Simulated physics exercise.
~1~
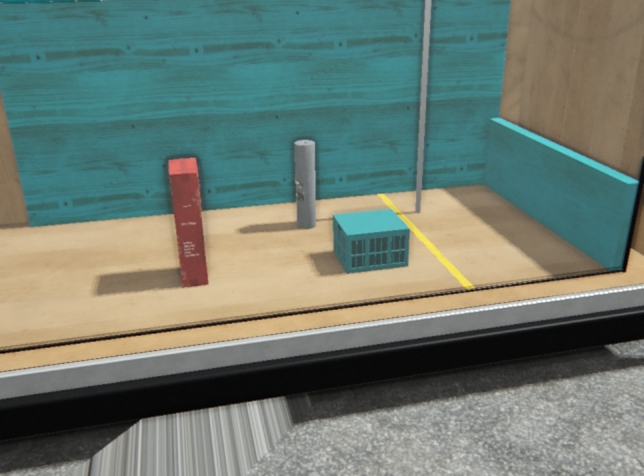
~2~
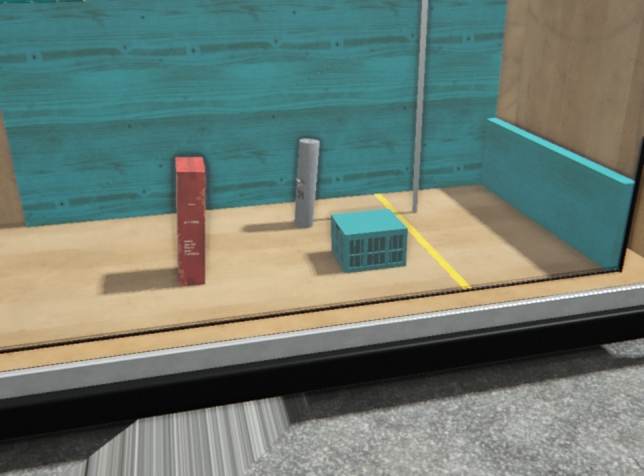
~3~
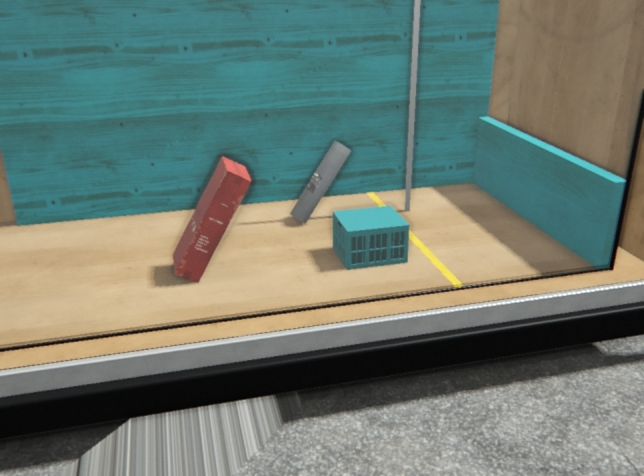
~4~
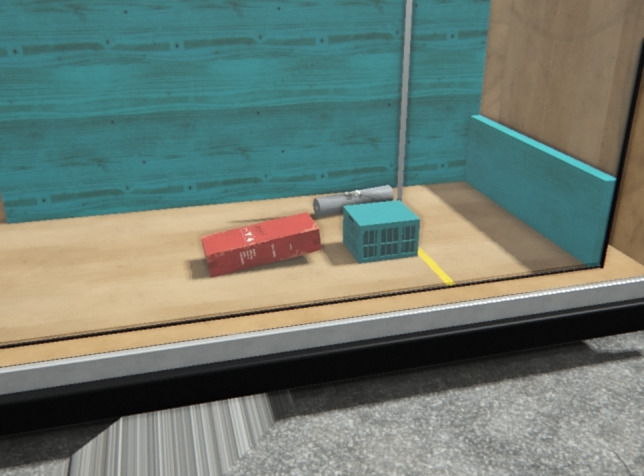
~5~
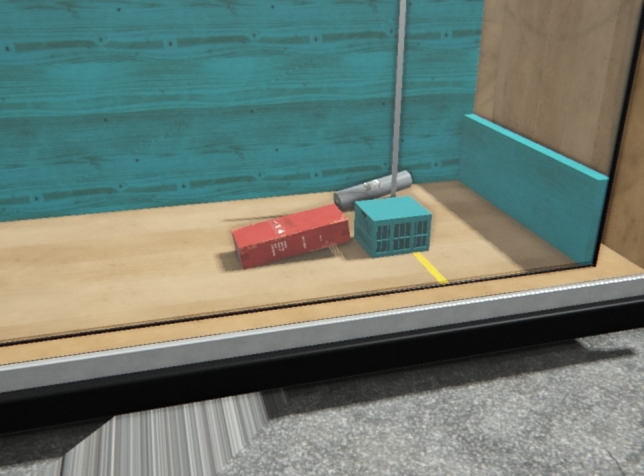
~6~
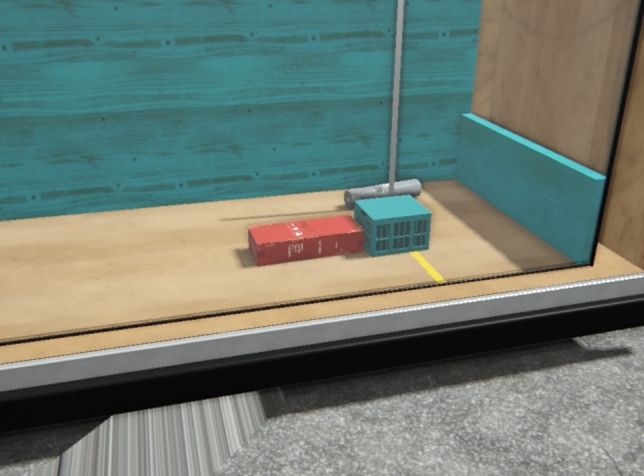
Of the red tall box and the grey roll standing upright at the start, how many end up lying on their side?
Two of them do. Both the red tall box and the grey roll tip over and finish lying on their side.
